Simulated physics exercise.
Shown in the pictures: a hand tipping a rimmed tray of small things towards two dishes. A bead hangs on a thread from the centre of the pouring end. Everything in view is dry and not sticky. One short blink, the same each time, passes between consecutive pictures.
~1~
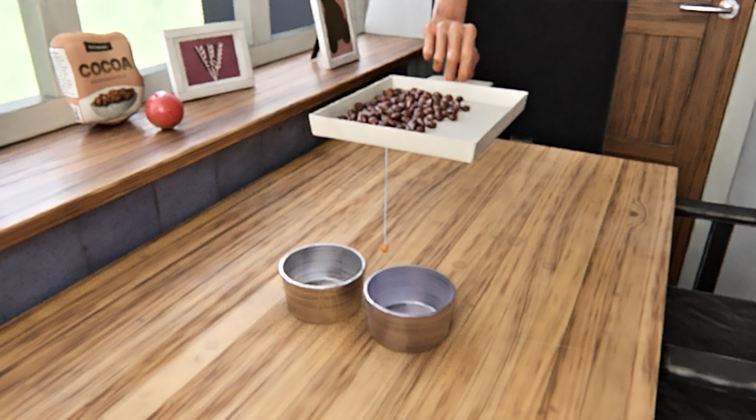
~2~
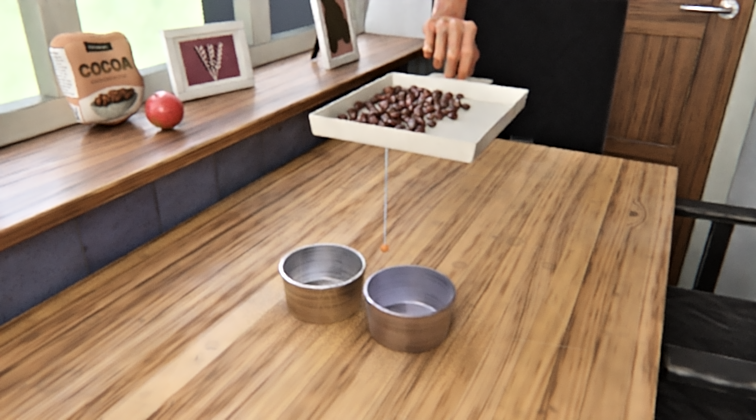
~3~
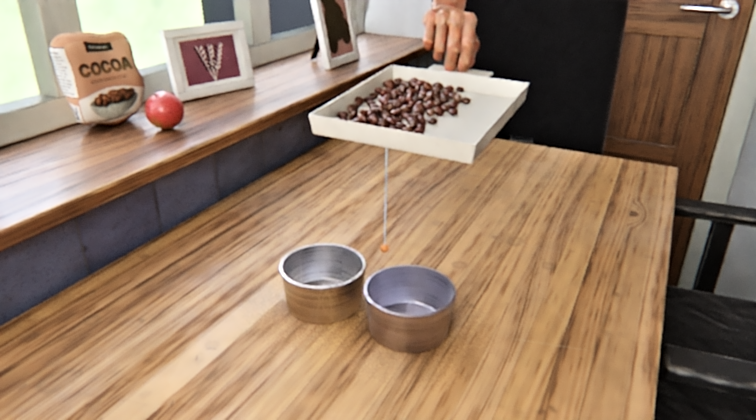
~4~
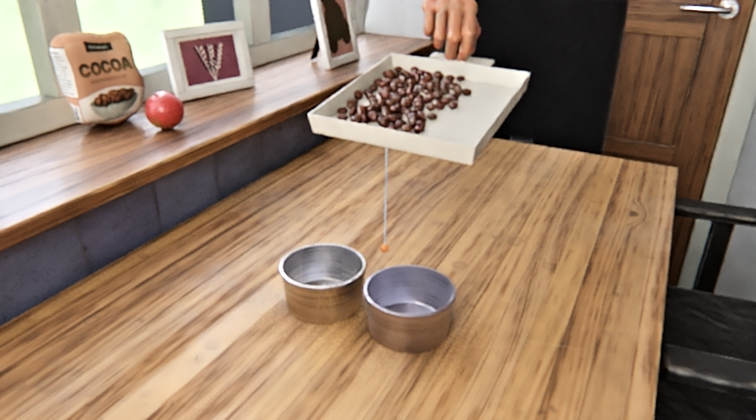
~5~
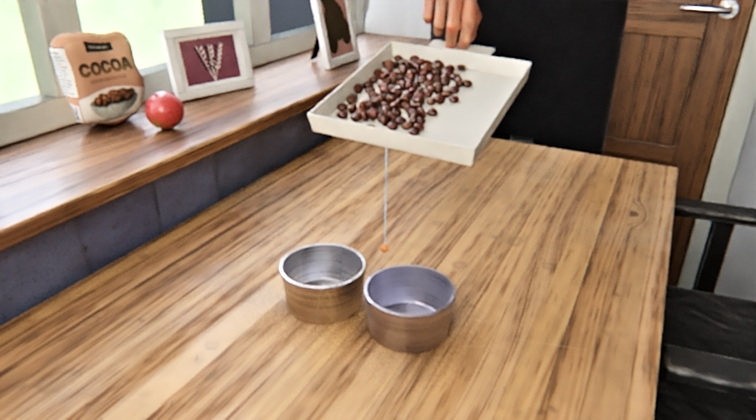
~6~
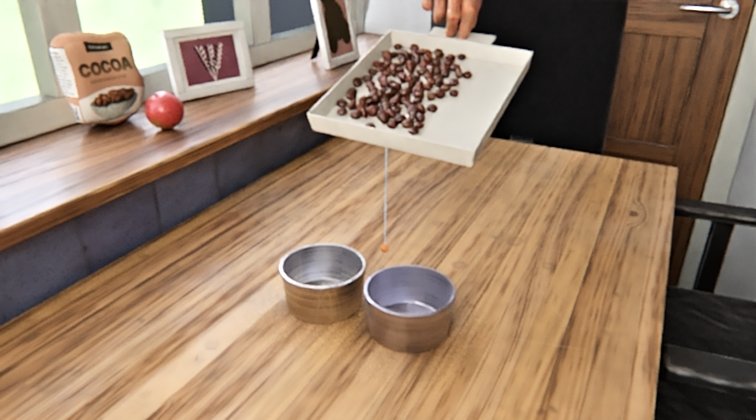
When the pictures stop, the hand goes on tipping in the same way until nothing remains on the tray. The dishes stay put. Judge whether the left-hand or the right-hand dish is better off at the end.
The right-hand dish is better off.
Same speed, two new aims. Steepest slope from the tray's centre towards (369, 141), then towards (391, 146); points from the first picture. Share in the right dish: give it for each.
About 0 %, then 30 %.
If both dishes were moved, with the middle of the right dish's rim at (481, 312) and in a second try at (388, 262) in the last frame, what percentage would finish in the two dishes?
You'd see roughly 70 per cent first and roughly 10 per cent second.
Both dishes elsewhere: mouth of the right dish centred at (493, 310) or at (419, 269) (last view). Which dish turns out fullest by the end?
Place 1 - the dish at left; place 2 - the dish at right.
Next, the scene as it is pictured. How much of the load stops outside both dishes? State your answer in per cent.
Result: Near 30 % of the load.
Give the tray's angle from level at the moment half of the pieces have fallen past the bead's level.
Roughly 115 degrees.
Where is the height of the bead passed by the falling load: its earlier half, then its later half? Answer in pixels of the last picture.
It passes near (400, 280) first and then near (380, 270).
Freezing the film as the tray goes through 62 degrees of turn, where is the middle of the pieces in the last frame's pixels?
Around (391, 127).
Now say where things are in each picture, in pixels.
Corners of the pouring end at (313, 115) and (473, 141), level; middle of the load at (409, 105), flat chocolate drops; left dish at (301, 300); right dish at (391, 328); bead on its thread at (385, 248), in the first frame.
Corners of the pouring end at (313, 115) and (473, 142), level; middle of the load at (409, 103), in the second frame.
Corners of the pouring end at (312, 114) and (473, 143), tipped barely, lowest at the right corner; middle of the load at (409, 99), in the third frame.
Corners of the pouring end at (312, 114) and (473, 145), tipped a little, lowest at the right corner; middle of the load at (409, 92), in the fourth frame.
Corners of the pouring end at (311, 113) and (472, 147), tipped a little, lowest at the right corner; middle of the load at (409, 85), in the fifth frame.
Corners of the pouring end at (311, 113) and (472, 149), tipped clearly, lowest at the right corner; middle of the load at (409, 78); left dish at (301, 300); right dish at (391, 328), in the sixth frame.
Soon, tray tipped steeply; nearly all on the tray; a small part in the air.
A while on, tray tipped past a quarter turn; about half on the tray; a small part in the right dish; a stray few in the left dish; a small part outside both; about a quarter in the air.
Towards the end, tray tipped past a quarter turn; about two thirds in the right dish; a small part in the left dish; about a quarter outside both.
Finally, tray tipped past a quarter turn; about two thirds in the right dish; a small part in the left dish; about a quarter outside both.
